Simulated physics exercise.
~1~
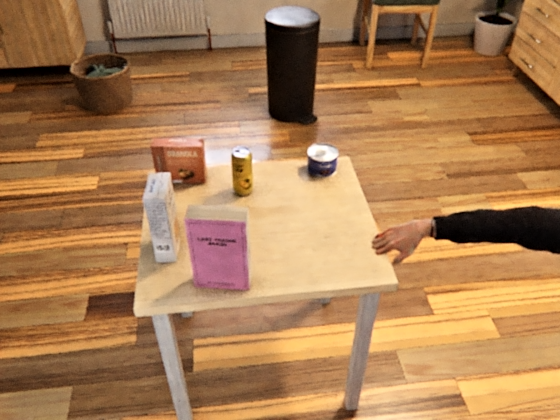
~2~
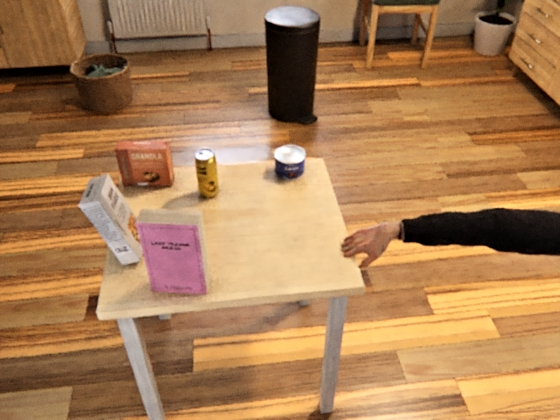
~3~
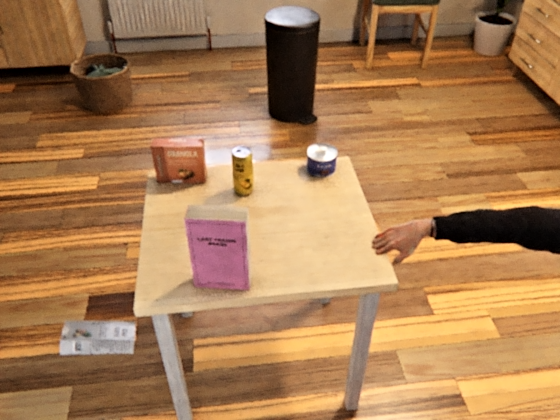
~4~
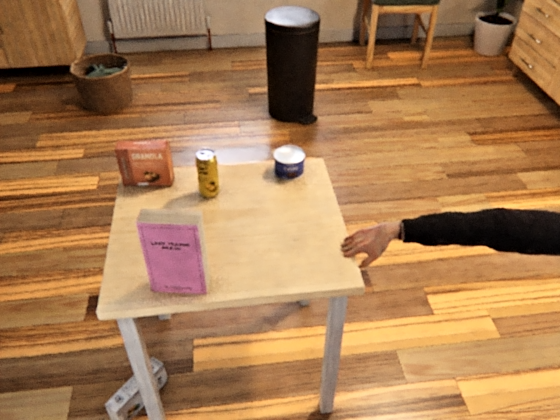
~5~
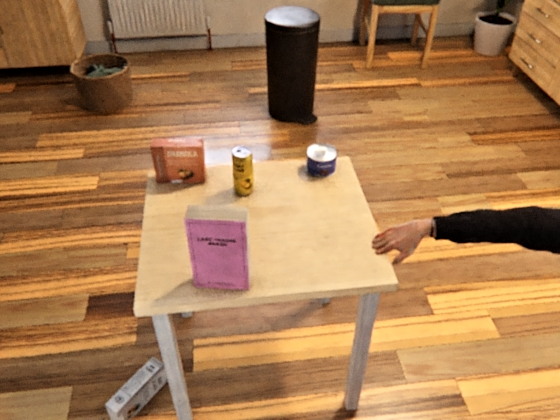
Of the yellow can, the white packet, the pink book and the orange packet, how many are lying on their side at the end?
One of them is lying on its side at the end, the white packet, which is down on the floor.
